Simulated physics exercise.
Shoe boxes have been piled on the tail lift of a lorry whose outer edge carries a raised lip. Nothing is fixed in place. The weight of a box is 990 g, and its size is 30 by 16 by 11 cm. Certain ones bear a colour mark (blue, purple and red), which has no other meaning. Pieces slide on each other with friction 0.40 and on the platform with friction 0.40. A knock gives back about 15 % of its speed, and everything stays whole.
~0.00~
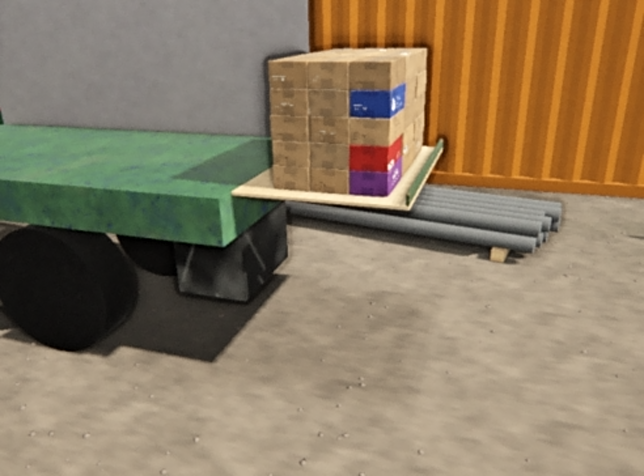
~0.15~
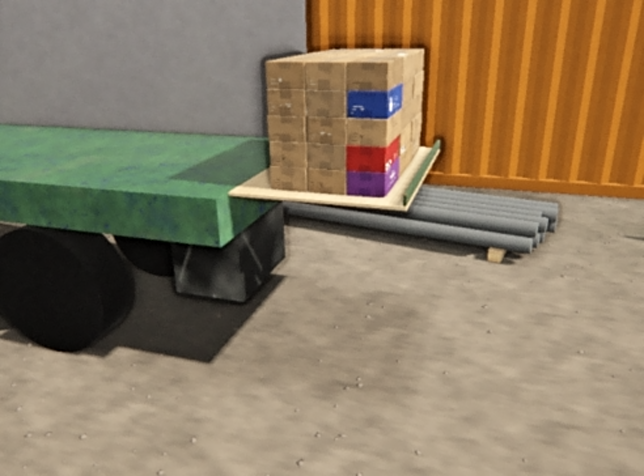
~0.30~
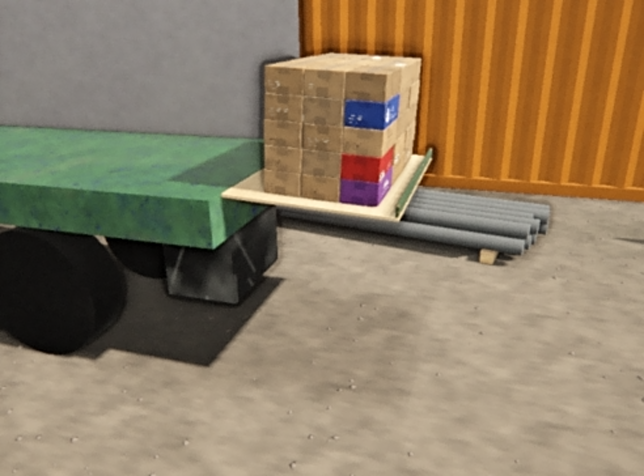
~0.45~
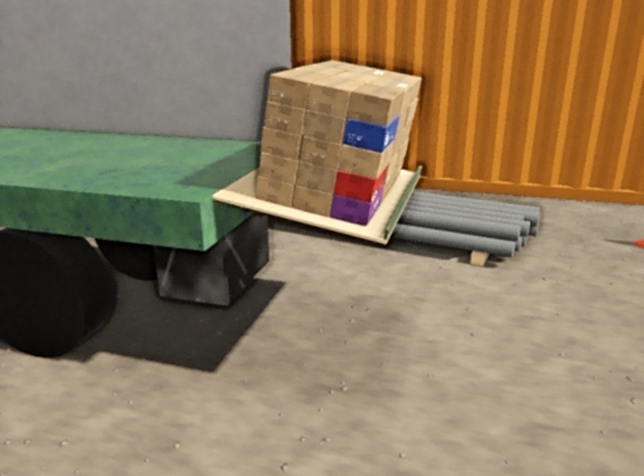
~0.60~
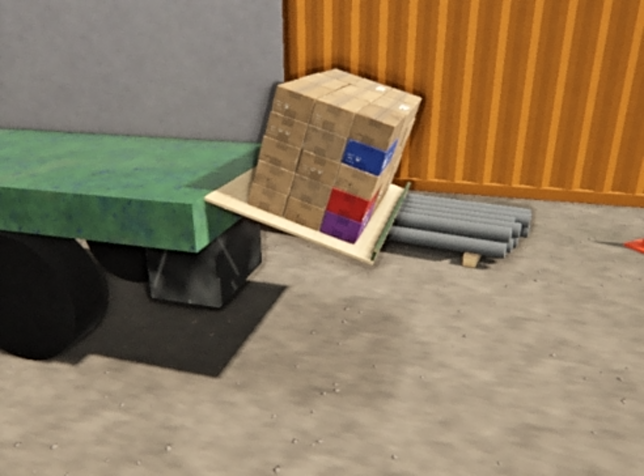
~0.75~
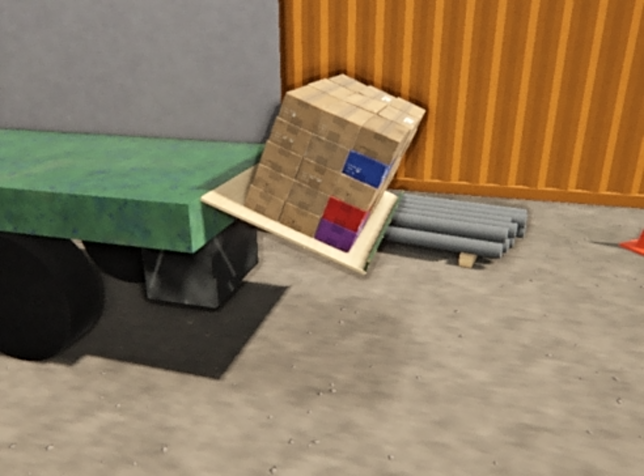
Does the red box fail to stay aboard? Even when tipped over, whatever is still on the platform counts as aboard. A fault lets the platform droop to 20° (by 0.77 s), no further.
Yes, it comes down.
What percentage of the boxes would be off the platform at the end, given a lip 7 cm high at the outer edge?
60 %.
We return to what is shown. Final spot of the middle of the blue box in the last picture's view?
Its centre ends up near pixel (445, 448) in the last picture.
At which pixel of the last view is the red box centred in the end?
End point, last view: About (378, 376).
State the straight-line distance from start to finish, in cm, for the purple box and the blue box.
Purple shifts 25 cm and blue shifts 145 cm.
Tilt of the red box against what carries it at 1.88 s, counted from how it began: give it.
Near 10 degrees from where it started.
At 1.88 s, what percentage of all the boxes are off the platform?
By then 45 %.
By 1.20 s, slope 20°; 11 of the 45 boxes off the platform; red box moved 28 mm; blue box moved 8 cm.
By 1.88 s, slope 20°; 21 of the 45 boxes off the platform; red box tilted 11°; blue box on its side.
When it is over (3.1 s), slope 20°; 27 of the 45 boxes off the platform; red box on its side; blue box tilted 20°, 86 cm lower; purple box moved 8 cm. In pixels of the last frame, middles, red box near (378, 376), blue box near (445, 448).
